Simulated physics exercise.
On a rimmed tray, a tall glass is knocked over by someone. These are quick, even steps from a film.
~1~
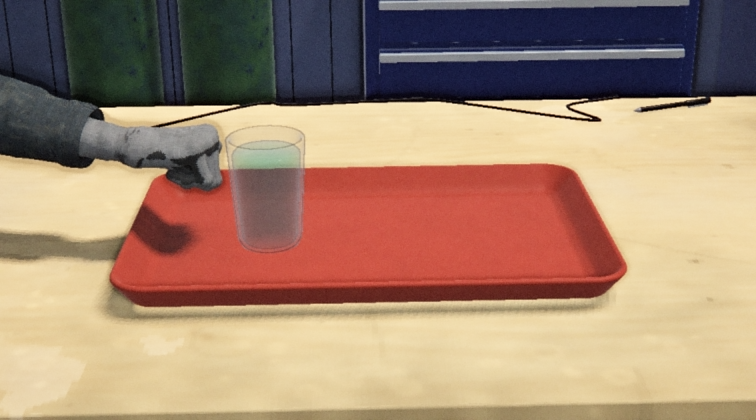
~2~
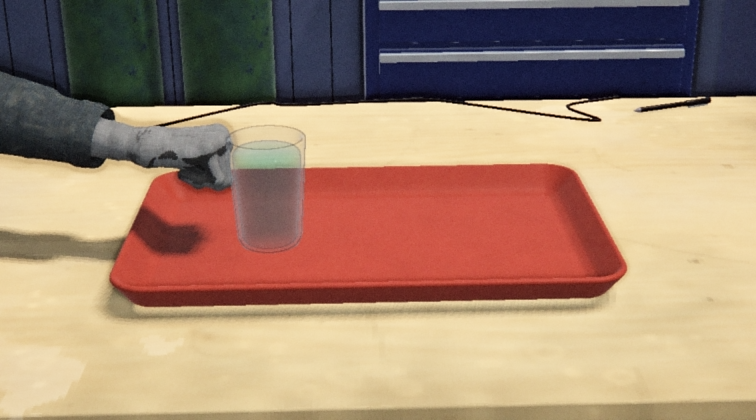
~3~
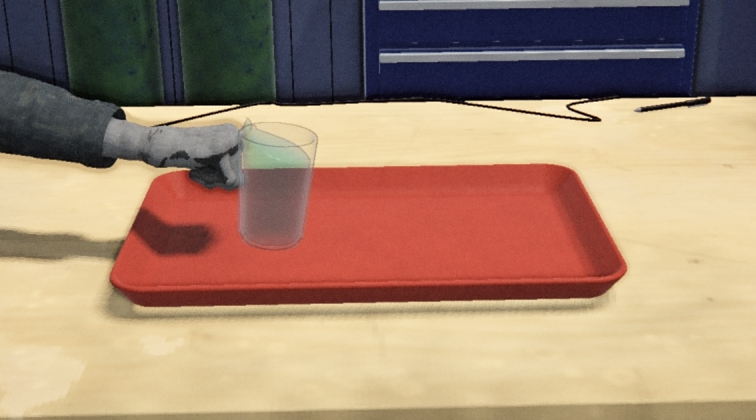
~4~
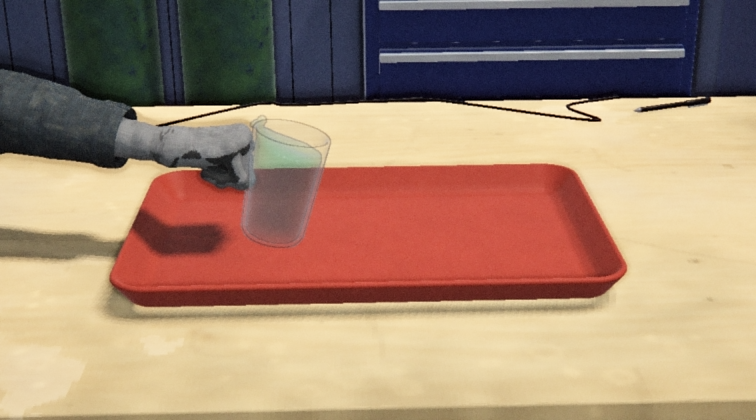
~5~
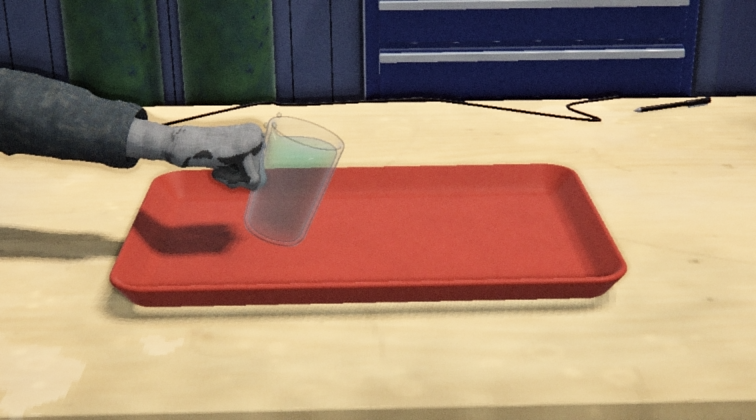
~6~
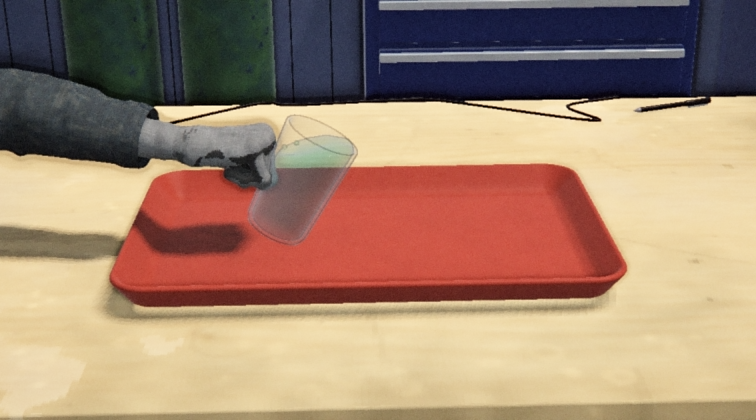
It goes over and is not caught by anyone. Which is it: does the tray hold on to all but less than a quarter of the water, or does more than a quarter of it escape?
The tray is going to save under three quarters.
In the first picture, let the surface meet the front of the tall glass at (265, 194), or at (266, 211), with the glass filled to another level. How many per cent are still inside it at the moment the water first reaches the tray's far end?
Roughly 50 per cent, then roughly 60 per cent.
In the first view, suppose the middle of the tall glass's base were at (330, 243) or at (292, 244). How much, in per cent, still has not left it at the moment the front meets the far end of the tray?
Roughly 65 percent in the first spot and 55 percent in the second.
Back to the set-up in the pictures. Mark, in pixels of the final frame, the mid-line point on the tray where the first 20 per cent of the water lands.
Landing point: About (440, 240).
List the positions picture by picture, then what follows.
The first picture shows tilt 0°; right rim (303, 139); surface from (232, 150) to (301, 149); the tray's far rim is at (597, 216); the tray is clear ahead.
The second picture shows tilt 0°; right rim (304, 139); surface from (232, 150) to (300, 149).
The third picture shows tilt 6°; right rim (316, 140); surface from (243, 132) to (311, 155); 1 per cent is over the edge.
The fourth picture shows tilt 13°; right rim (329, 142); surface from (256, 125) to (323, 153); 1 per cent is over the edge.
The fifth picture shows tilt 20°; right rim (342, 147); surface from (264, 147) to (338, 147).
The sixth picture shows tilt 28°; right rim (356, 153); surface from (272, 162) to (355, 145); 1 per cent is over the edge.
A moment on, the tall glass lies on its side and 90 per cent is in the glass, 10 on the tray and 0 above or beyond its rim.
Next, the tall glass lies on its side and 49 per cent is in the glass, 51 on the tray and 1 above or beyond its rim.
Then the tall glass lies on its side and 29 per cent is in the glass, 50 on the tray and 22 above or beyond its rim.
Later the tall glass lies on its side and 15 per cent is in the glass, 51 on the tray and 34 above or beyond its rim.
In the end 66 per cent is held by tray and glass, 34 is off the tray.
